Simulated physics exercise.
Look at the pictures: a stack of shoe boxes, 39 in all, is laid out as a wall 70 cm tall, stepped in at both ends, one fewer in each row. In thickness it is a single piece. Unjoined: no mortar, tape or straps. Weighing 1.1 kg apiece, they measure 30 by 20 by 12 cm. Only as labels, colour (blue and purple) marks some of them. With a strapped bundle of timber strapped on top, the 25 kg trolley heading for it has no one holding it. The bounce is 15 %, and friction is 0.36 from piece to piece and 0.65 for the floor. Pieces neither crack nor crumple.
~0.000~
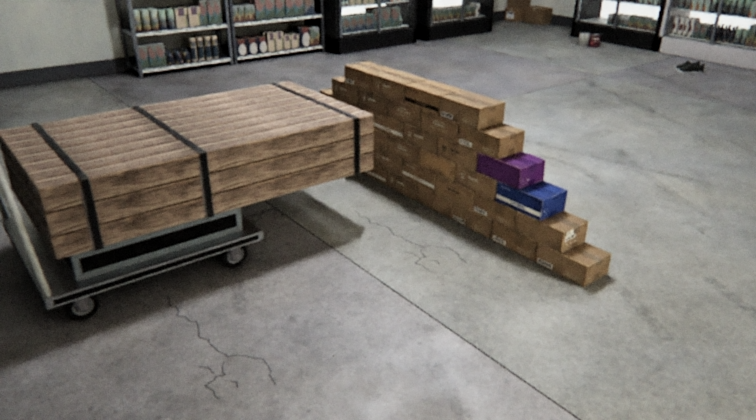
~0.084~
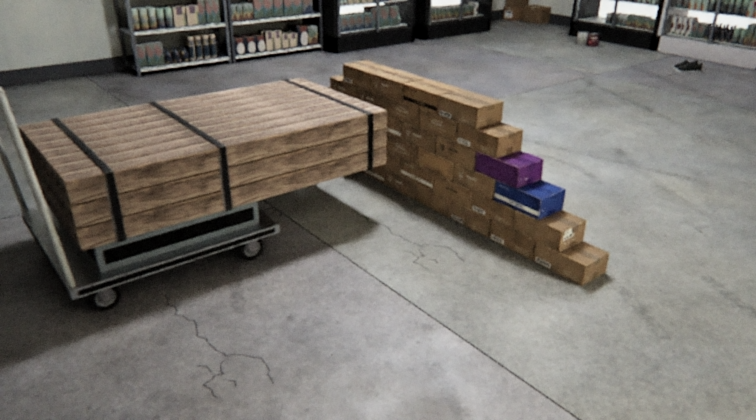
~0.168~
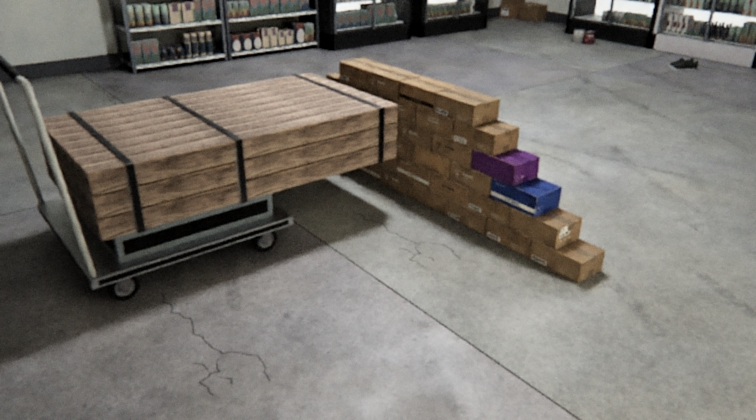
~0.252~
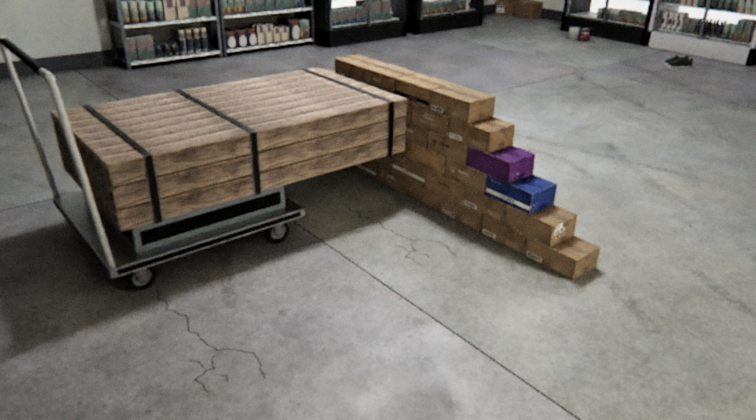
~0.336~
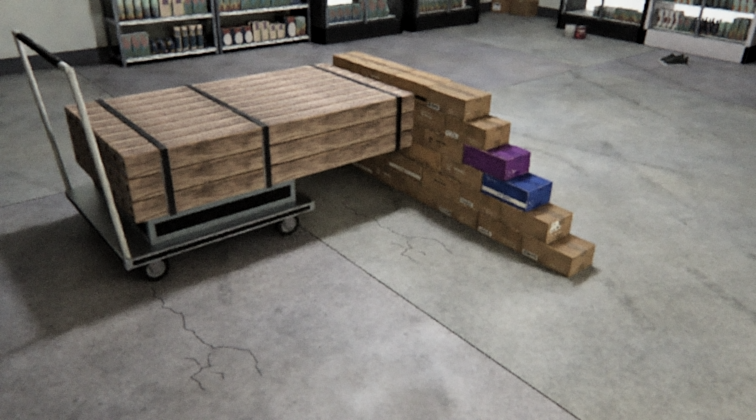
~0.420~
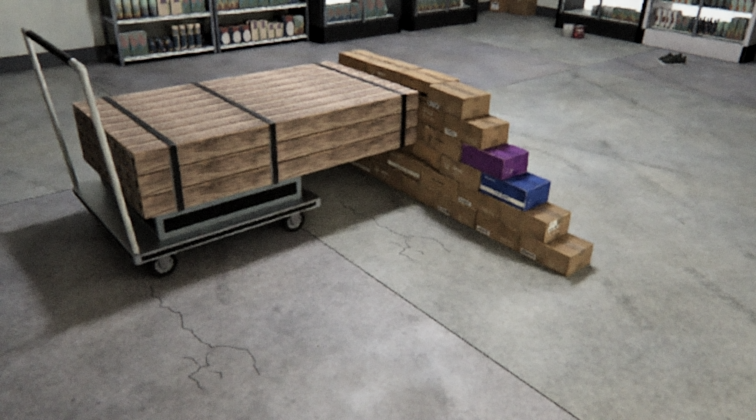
A trolley loaded with strapped planks rolls right and pushes into a stepped wall of boxes.
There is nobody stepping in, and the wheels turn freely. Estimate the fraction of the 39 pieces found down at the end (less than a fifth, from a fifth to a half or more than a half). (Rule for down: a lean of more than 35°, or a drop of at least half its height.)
I think the part going down will be the bigger part.
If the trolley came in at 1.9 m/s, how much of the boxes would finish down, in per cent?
Roughly 50 per cent would end down.
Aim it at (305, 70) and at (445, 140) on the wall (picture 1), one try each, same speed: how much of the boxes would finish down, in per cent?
10 then 50 %.
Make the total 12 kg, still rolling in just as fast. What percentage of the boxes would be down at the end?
Then about 0 per cent.
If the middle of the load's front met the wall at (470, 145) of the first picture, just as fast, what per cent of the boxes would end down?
In that case about 50 per cent.
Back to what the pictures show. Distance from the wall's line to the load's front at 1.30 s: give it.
Some 30 centimetres.
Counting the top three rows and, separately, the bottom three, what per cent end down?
That's 90% up top and 50% at the bottom.
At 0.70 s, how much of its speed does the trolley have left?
Speed: Near 0.3 m/s.
After 0.70 s, load 16 cm past the wall's line, still rolling; none of the 39 boxes down, 25 disturbed.
After 1.00 s, load 23 cm past the wall's line, still rolling; 25 of the 39 boxes down.
After 1.30 s, load 28 cm past the wall's line, still rolling; 25 of the 39 boxes down.
At rest (2.3 s), load 33 cm past the wall's line, stopped; 25 of the 39 boxes down; purple box unmoved; blue box unmoved. That is 64 per cent. As the last picture would show them, middles, purple box near (494, 157), blue box near (515, 187).
